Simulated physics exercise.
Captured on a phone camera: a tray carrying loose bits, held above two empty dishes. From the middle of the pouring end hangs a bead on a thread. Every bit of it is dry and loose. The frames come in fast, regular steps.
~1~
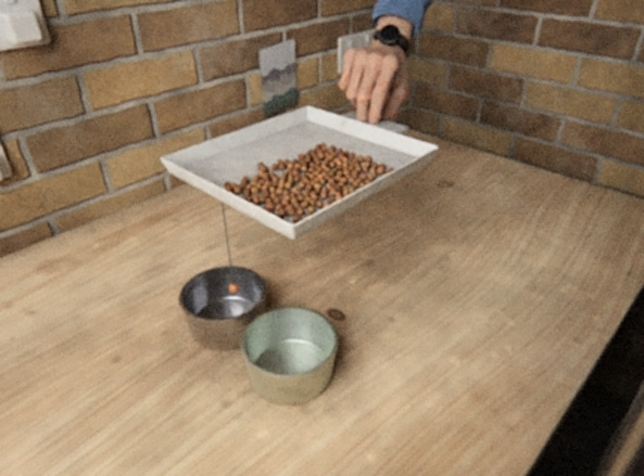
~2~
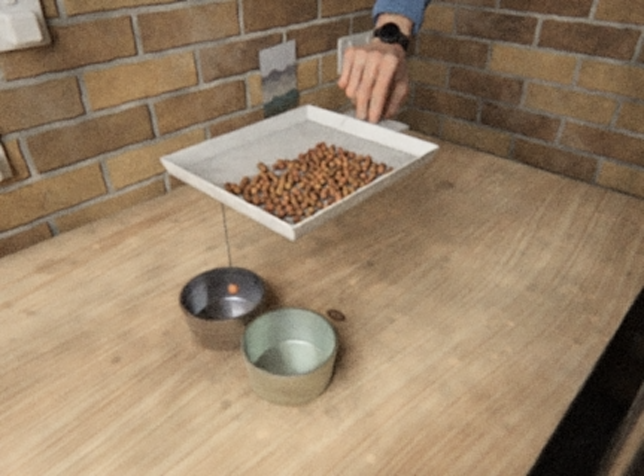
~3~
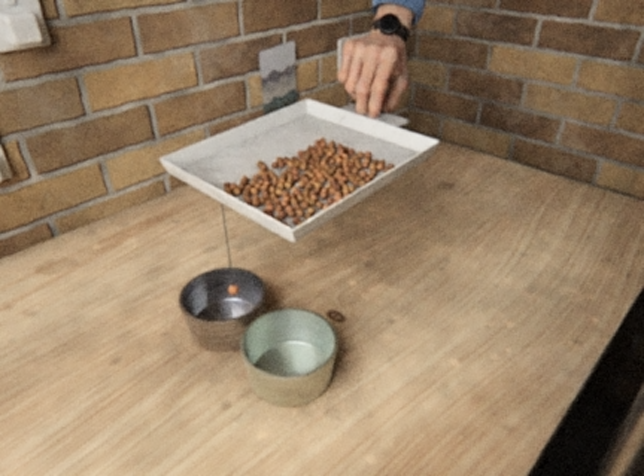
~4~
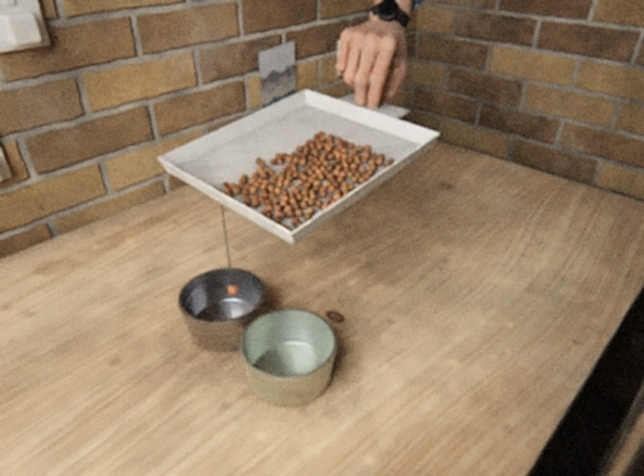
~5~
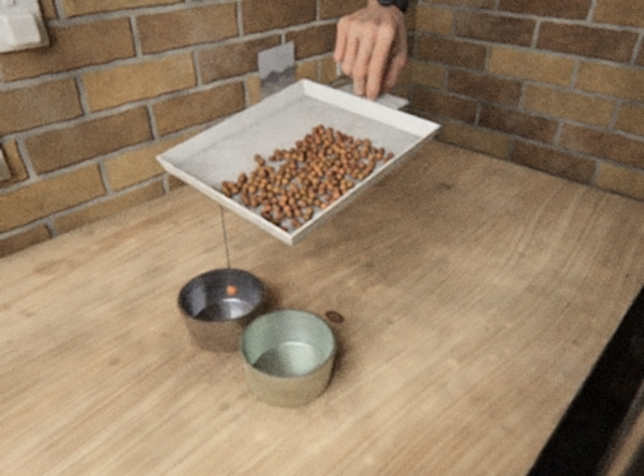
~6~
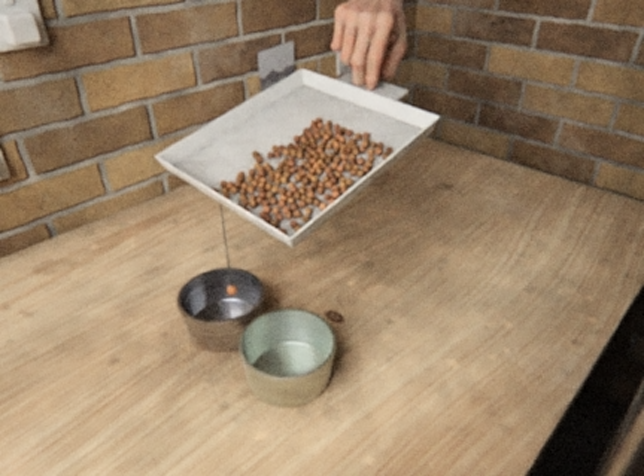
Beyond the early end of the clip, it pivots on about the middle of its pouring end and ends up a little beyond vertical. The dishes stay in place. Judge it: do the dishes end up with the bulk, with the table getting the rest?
Yes, the dishes get the bulk.
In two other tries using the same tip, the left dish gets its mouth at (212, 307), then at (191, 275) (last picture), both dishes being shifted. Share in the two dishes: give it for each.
Around 90 and then 40 per cent.
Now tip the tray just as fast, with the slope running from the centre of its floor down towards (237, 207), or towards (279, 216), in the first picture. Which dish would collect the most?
1: The dish to the right. 2: The dish to the right.
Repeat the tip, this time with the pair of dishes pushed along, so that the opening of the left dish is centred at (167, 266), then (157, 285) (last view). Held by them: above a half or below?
Place 1: Lower than half; place 2: Lower than half.
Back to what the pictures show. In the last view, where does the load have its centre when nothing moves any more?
Centre at rest, last view: Approx. (284, 371).
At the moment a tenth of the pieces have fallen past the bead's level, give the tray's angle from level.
Near 75 degrees.
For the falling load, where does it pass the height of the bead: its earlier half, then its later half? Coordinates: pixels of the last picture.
Starting near (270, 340), moving on to near (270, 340).
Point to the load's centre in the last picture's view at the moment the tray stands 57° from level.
Near (274, 199).
Soon, tray tipped steeply; all on the tray.
A while on, tray tipped right over; a small part on the tray; about two thirds in the right dish; about a quarter outside both; a small part in the air.
Towards the end, tray tipped past a quarter turn; most in the right dish; a stray few in the left dish; about a quarter outside both.
Finally, tray tipped past a quarter turn; most in the right dish; a stray few in the left dish; about a quarter outside both.
